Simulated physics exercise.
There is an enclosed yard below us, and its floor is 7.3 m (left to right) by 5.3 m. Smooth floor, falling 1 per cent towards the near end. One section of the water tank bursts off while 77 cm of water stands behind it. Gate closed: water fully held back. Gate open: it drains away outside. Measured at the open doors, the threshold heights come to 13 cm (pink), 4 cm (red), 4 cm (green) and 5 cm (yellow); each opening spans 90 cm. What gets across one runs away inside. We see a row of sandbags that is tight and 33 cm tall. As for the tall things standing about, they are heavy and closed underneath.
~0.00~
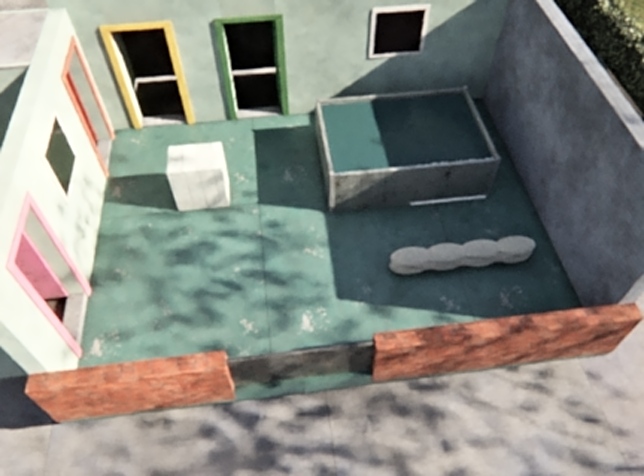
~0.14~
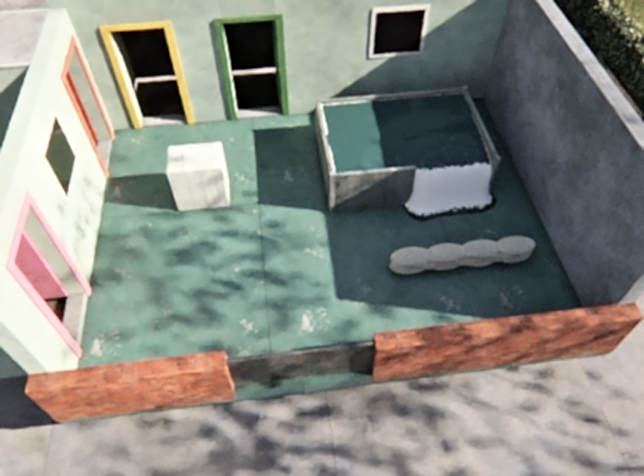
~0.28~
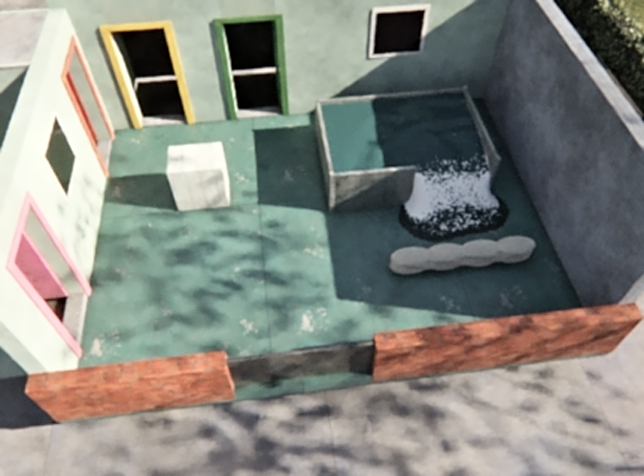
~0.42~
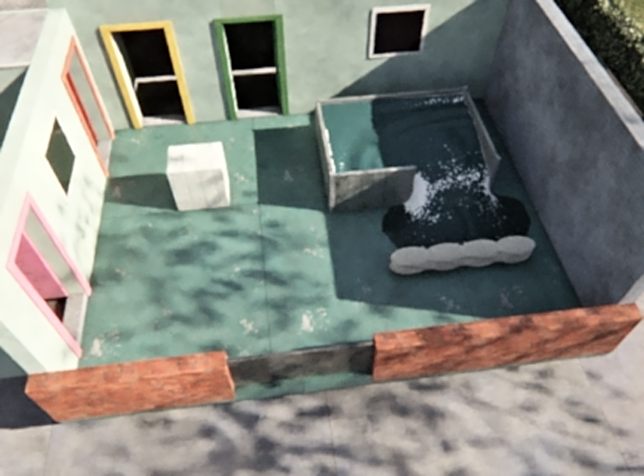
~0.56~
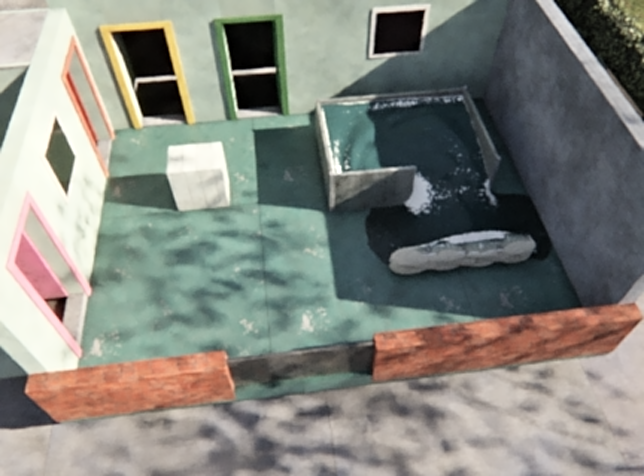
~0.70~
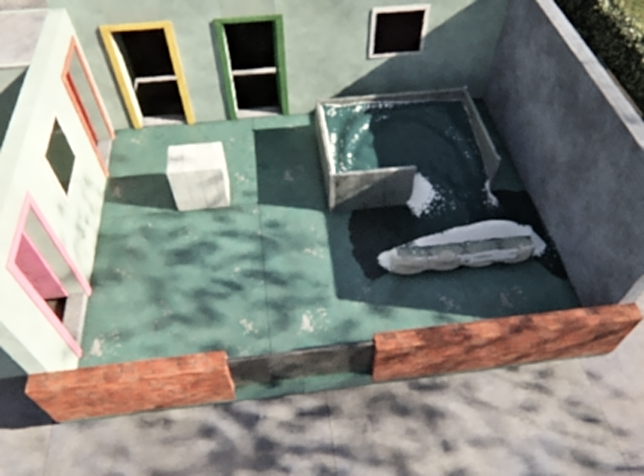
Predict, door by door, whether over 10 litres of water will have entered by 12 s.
Prediction: At the pink door, over 10 litres will have entered. At the red door, over 10 litres will have entered. At the green door, over 10 litres will have entered. At the yellow door, over 10 litres will have entered.
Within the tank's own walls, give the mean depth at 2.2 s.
It averages close to 40 cm.
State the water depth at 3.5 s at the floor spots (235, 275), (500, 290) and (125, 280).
Taking the spots in order: 2 cm, 12 cm, 3 cm.
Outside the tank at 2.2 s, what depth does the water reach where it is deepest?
It gets to some 48 cm.
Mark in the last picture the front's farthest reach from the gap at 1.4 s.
I'd put it near pixel (267, 283) of the last picture.
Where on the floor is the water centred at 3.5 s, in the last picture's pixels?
Pixel position near (398, 216).
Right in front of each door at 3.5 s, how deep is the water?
In cm: Pink 8, red 0, green 0, yellow 0.
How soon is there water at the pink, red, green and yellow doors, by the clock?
Pink: 2.8 s; red: 4.0 s; green: 4.0 s; yellow: 4.0 s.
After 1.4 s water covers 25 % of the floor and is deepest (60 cm) near (479, 250); pink door not reached, red door not reached, green door not reached, yellow door not reached.
After 2.2 s water covers 55 % of the floor and is deepest (48 cm) near (469, 251); pink door not reached, red door not reached, green door not reached, yellow door not reached.
After 3.5 s water covers 75 % of the floor and is deepest (34 cm) near (469, 251); pink door 8 cm at the sill, 0 L in, red door not reached, green door not reached, yellow door not reached.
After 7.0 s water covers 95 % of the floor and is deepest (20 cm) near (169, 383); pink door 18 cm at the sill, 56 L in, red door 9 cm at the sill, 3 L in, green door 5 cm at the sill, 9 L in, yellow door 13 cm at the sill, 26 L in.
After 12.0 s water covers 100 % of the floor and is deepest (15 cm) near (209, 378); pink door 12 cm at the sill, 67 L in, red door 10 cm at the sill, 184 L in, green door 10 cm at the sill, 35 L in, yellow door 9 cm at the sill, 109 L in.
